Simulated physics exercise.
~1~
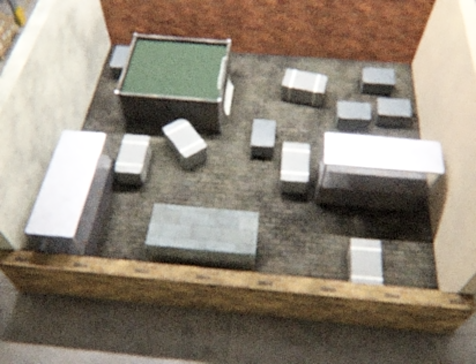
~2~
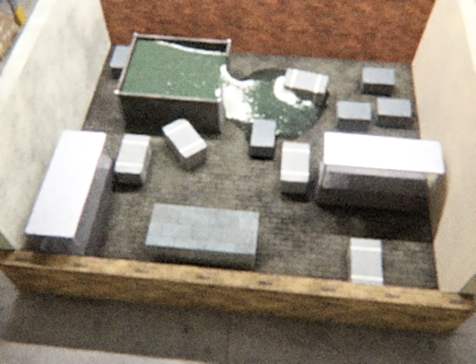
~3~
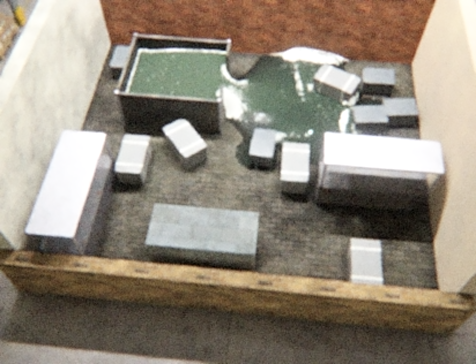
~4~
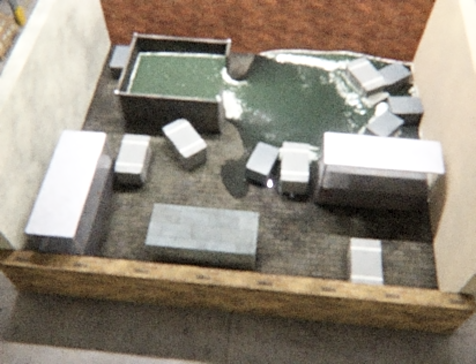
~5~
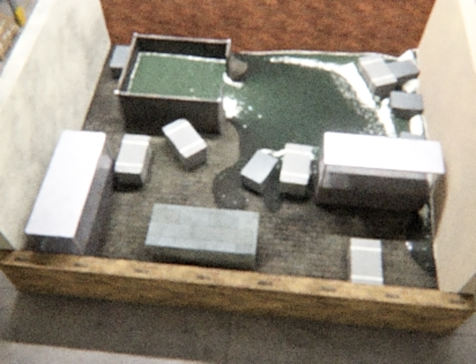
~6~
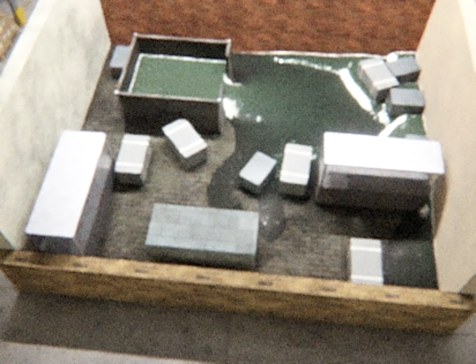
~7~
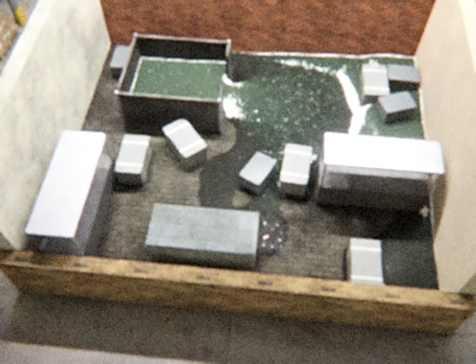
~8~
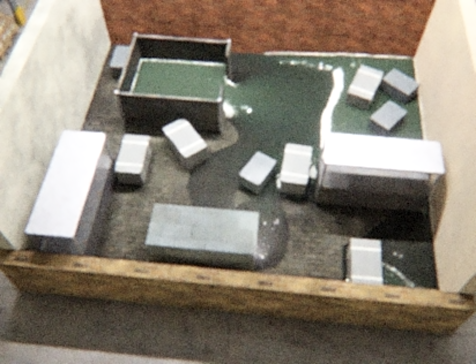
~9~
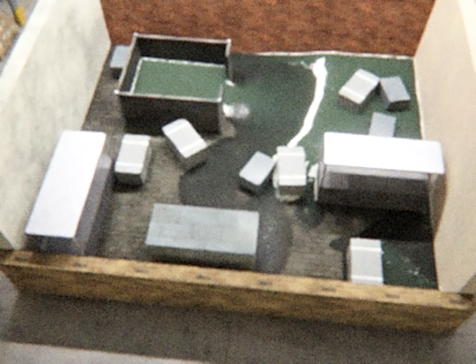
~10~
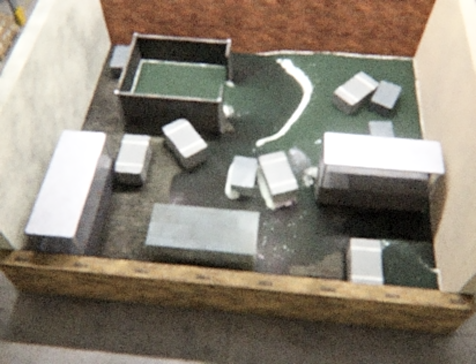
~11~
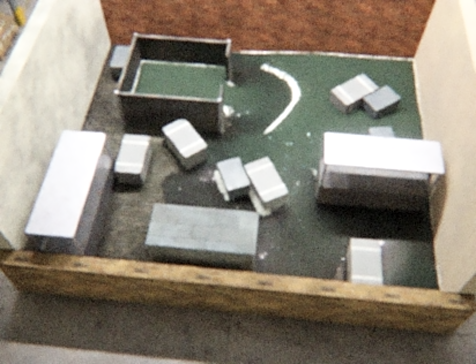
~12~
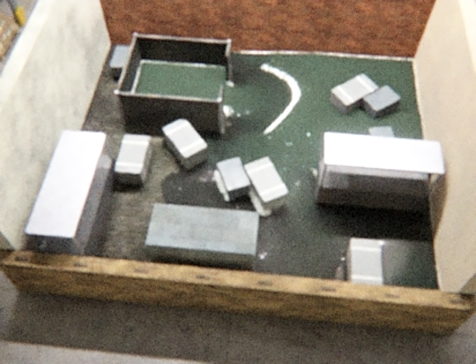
Dark green water bursts from a walled tank, spreads across the floor and shifts several boxes.
